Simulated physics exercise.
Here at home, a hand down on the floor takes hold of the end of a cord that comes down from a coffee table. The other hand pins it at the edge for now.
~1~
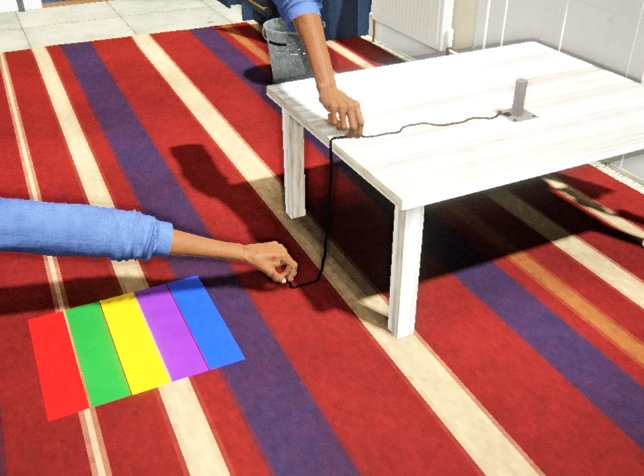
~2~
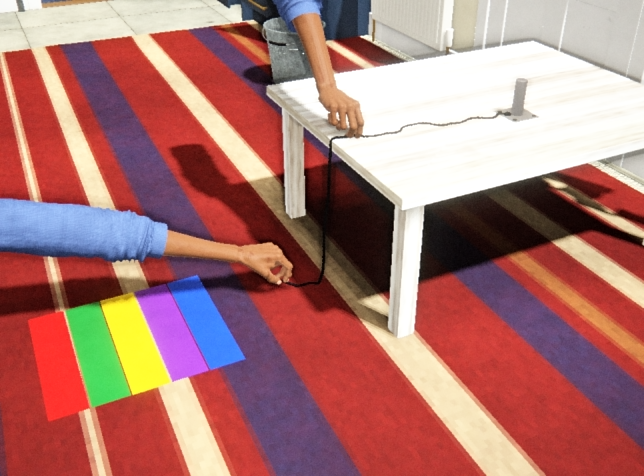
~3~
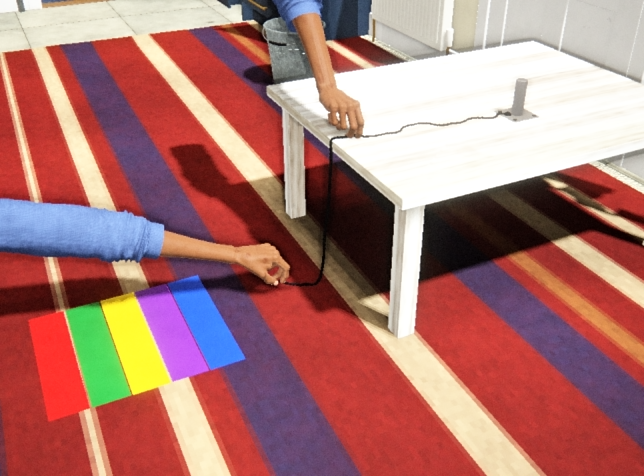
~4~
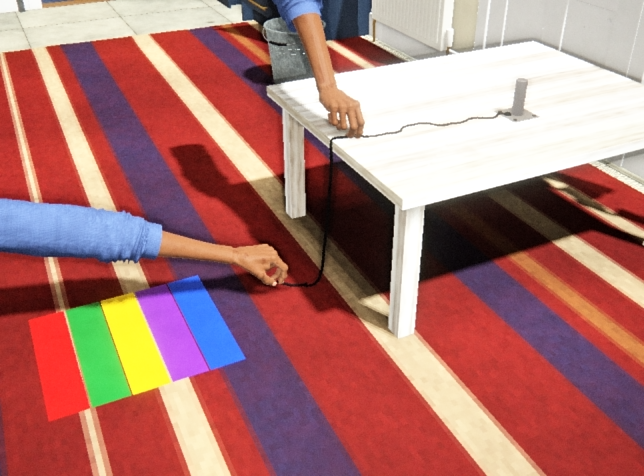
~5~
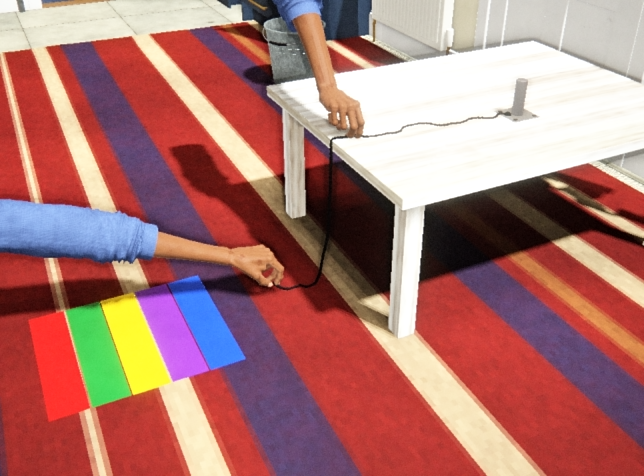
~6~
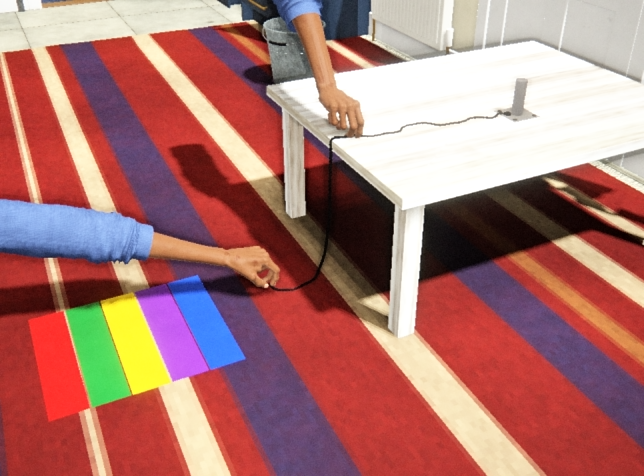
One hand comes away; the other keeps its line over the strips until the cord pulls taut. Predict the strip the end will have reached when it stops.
I would say the purple strip.
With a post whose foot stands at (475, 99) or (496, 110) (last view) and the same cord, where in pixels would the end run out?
About (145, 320) and (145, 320).
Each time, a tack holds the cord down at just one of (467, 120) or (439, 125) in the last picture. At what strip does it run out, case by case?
Try 1: Purple; try 2: Purple.
Early on, end near (224, 296); short of the strips.
Midway, end near (185, 307); over blue.
At the end of the slack, end near (162, 314); over purple. It gets as far as the purple strip.
